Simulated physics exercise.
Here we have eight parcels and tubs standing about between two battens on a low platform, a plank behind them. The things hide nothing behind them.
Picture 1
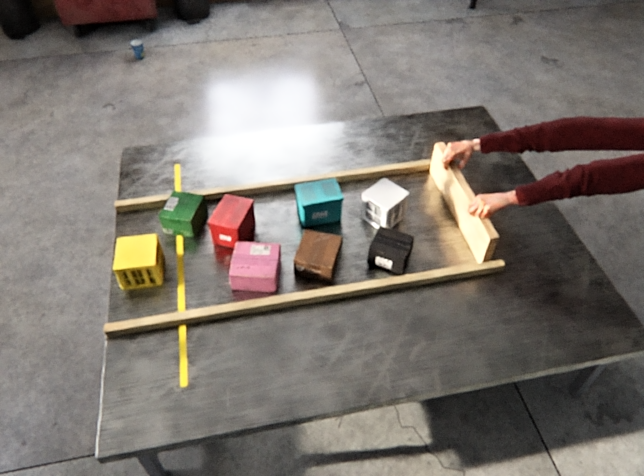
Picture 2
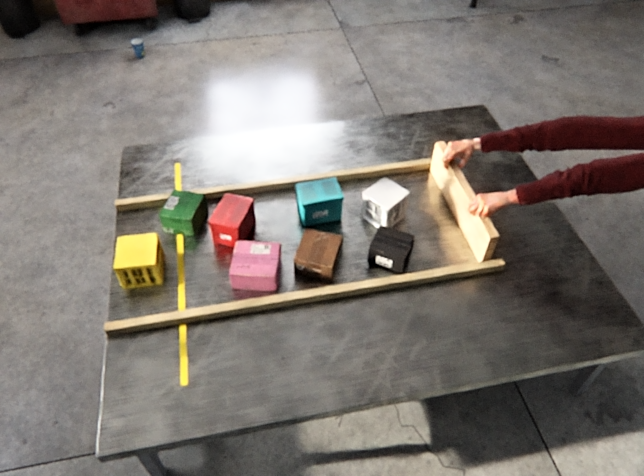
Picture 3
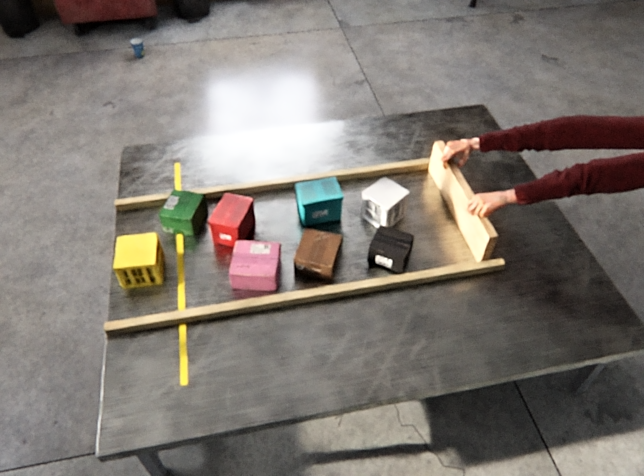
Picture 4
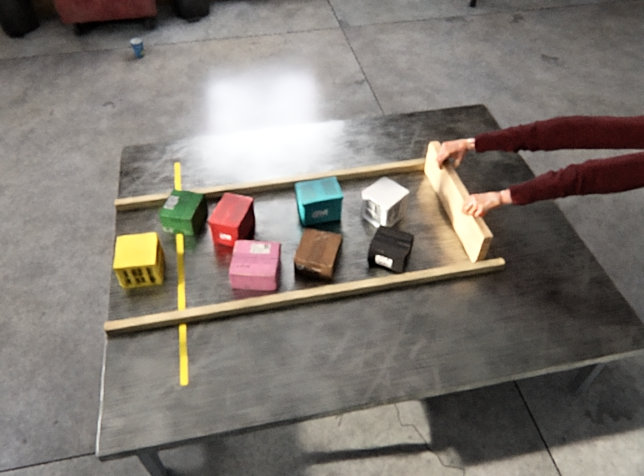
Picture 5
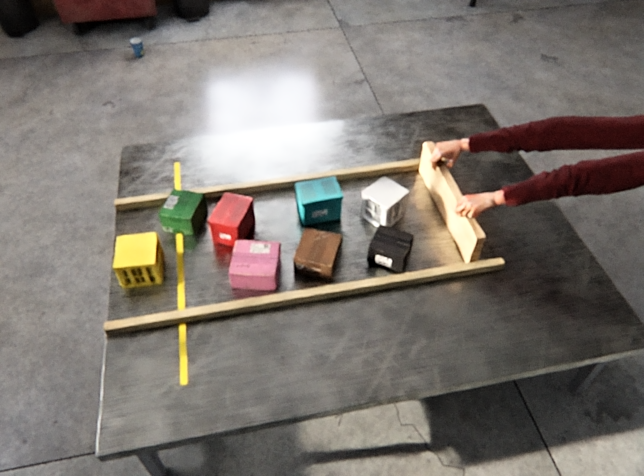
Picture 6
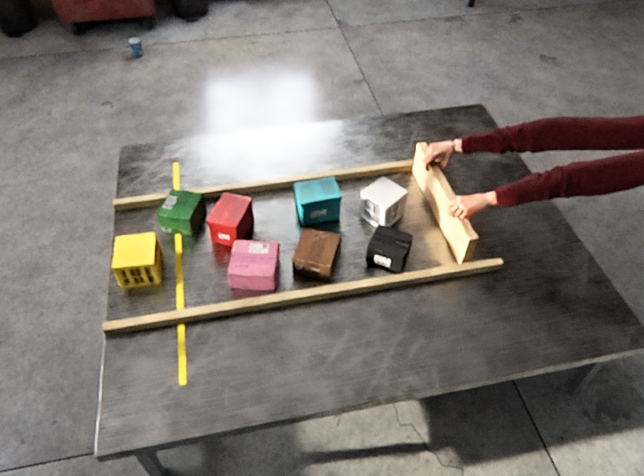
In this clip, two hands on the right slide a wooden plank slightly leftward between two battens toward eight colored boxes, which stay essentially still on a dark platform, with the green one by a yellow tape line.
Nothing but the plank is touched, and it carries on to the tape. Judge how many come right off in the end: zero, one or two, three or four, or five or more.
You'd find the ones that came down come in at a three or four here.
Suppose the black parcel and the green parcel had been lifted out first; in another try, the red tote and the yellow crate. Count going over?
First 1, then 2.
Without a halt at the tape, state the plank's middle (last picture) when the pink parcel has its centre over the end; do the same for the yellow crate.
The middle is at (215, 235) when it's the pink parcel, and at (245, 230) when it's the yellow crate.
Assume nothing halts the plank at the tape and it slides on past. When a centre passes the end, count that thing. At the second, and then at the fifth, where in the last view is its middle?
At (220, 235) for the second, at (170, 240) for the fifth.
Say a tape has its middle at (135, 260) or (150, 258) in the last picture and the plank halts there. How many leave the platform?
The counts: 6 and 6.
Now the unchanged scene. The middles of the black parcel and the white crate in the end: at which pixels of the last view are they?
First (155, 293), then (157, 229).
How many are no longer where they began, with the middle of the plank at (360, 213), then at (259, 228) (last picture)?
First 4, after that 8.
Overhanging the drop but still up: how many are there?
It comes to 2.
A little later, none off yet; yellow crate at rest near (139, 260); green parcel at rest near (183, 212); red tote at rest near (232, 221).
Next, none off yet; yellow crate shifted a little near (133, 260); green parcel shifted about its own width near (159, 213); red tote shifted about its own width near (177, 236).
When it is over, the number that fall off is three or four; down, pink parcel, red tote, green parcel and yellow crate.
